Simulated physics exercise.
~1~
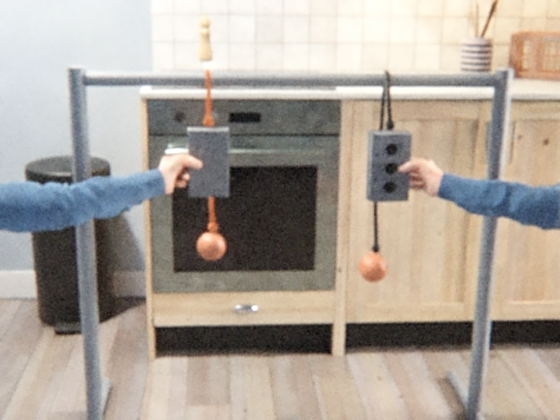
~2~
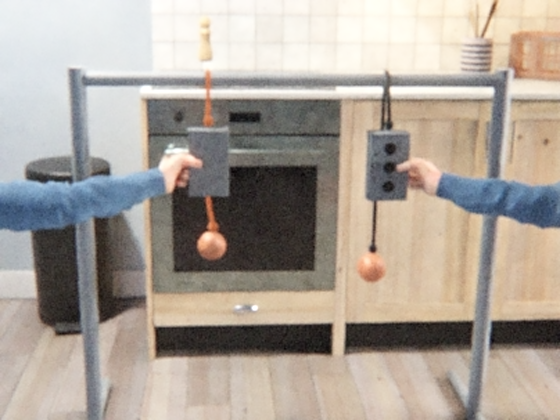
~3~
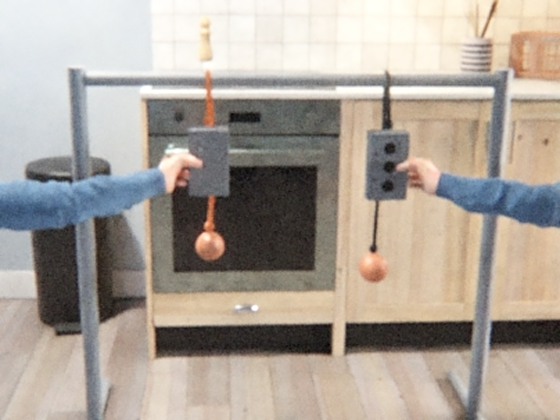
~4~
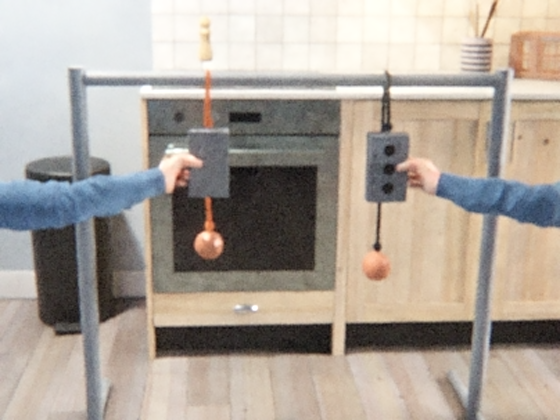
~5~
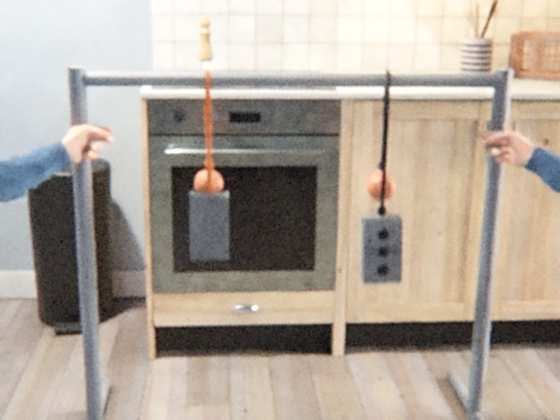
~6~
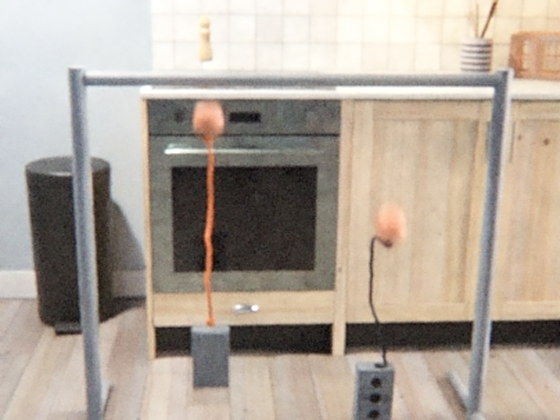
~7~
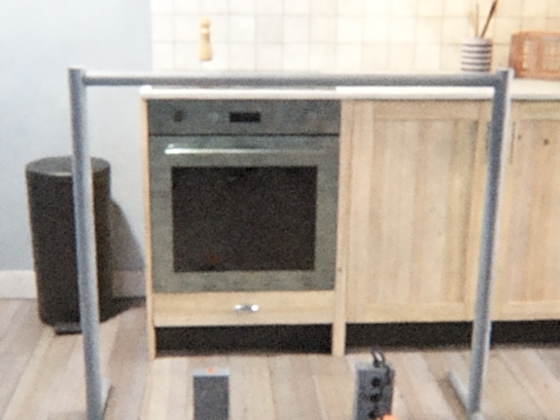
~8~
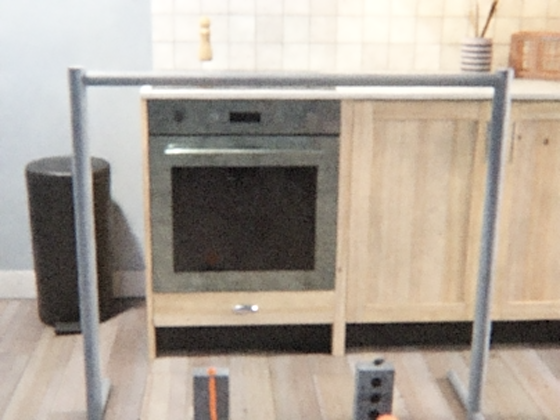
Two hands releasing grey blocks roped over a rail to orange balls, both blocks dropping to the floor, pulling the ropes down.
